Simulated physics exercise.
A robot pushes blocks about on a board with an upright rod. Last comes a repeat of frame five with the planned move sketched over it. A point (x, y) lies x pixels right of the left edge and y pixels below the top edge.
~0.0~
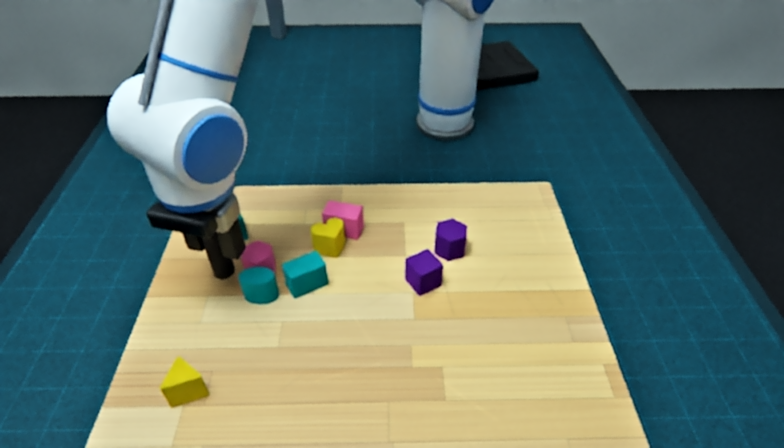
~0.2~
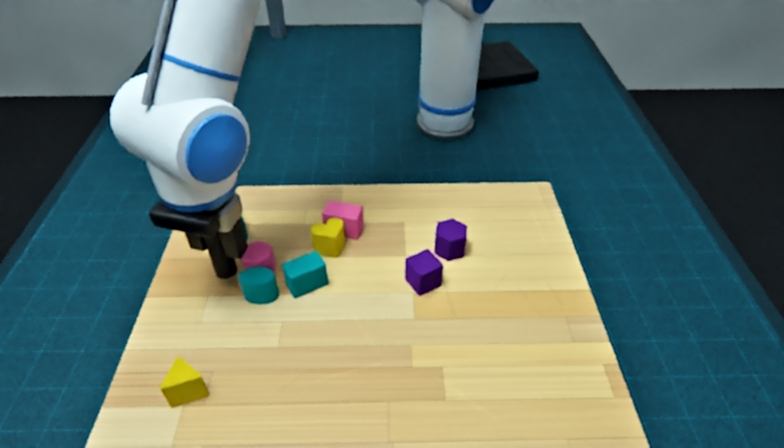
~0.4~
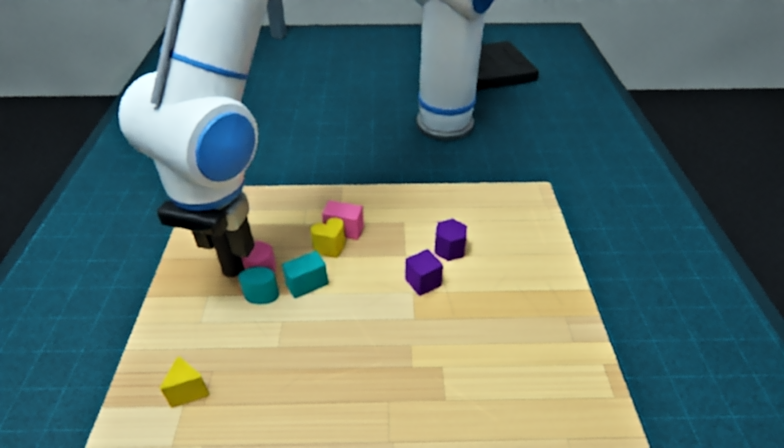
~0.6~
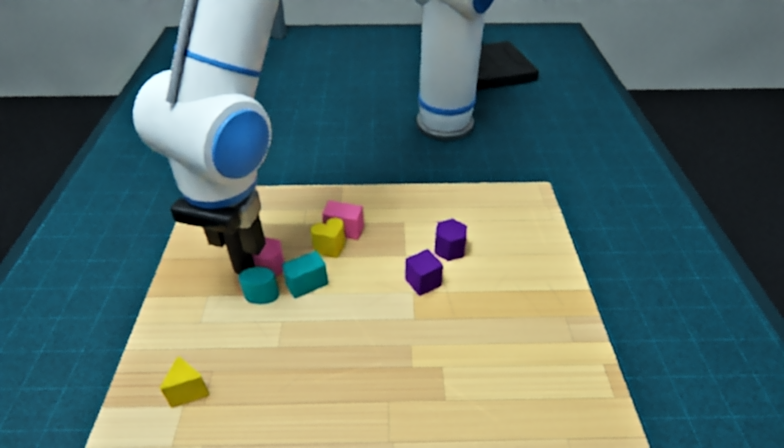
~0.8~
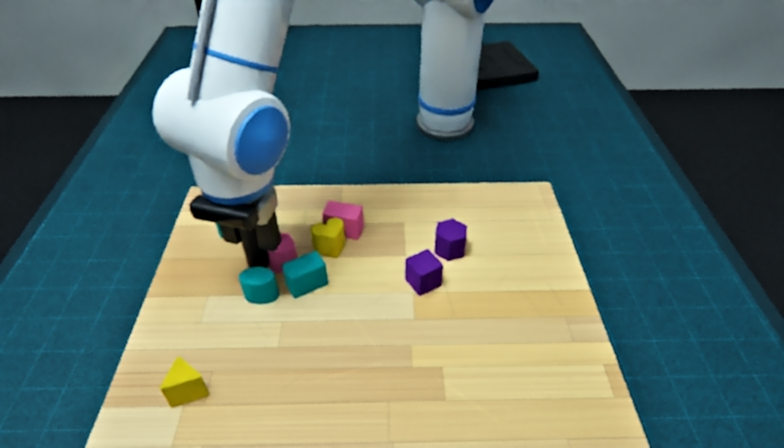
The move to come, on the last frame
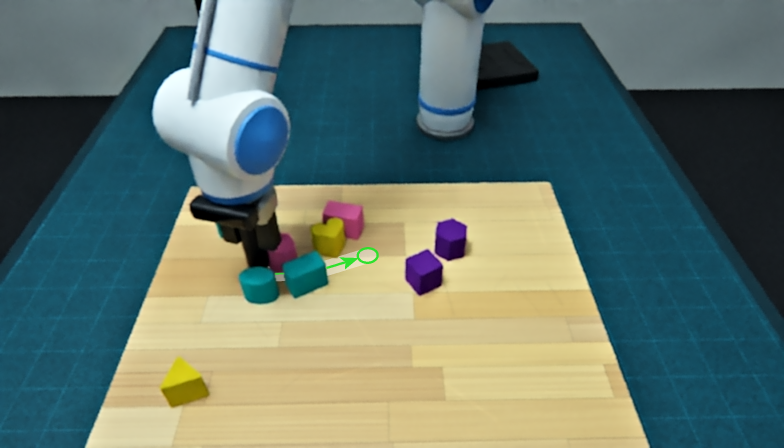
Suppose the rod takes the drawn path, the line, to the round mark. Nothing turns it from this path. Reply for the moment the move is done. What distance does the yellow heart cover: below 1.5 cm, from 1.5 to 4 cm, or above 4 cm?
Overall it shifts less than 1.5 cm.
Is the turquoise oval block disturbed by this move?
The turquoise oval block will stay where it stands.
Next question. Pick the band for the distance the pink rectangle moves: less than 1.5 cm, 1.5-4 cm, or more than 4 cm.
My estimate: Under 1.5 cm.
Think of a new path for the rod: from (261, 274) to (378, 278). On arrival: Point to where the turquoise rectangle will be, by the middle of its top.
It should be at (325, 274) by then.
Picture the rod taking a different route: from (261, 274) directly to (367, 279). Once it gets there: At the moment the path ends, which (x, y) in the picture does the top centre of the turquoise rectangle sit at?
I predict (329, 274).
The line goes from (261, 274) by way of (316, 270) to (368, 255).
The first path, step by step. One third of the way, rod (297, 263); pink six-sided block (299, 234), turned 60° anticlockwise; turquoise rectangle (307, 265).
Two thirds of the way, rod (333, 256); pink six-sided block (299, 234), turned 65° anticlockwise; turquoise rectangle (313, 267).
At the end, rod (367, 246); turquoise oval block unmoved; pink six-sided block (299, 234), turned 65° anticlockwise; turquoise rectangle (313, 267); yellow heart (332, 225); pink rectangle (343, 207).
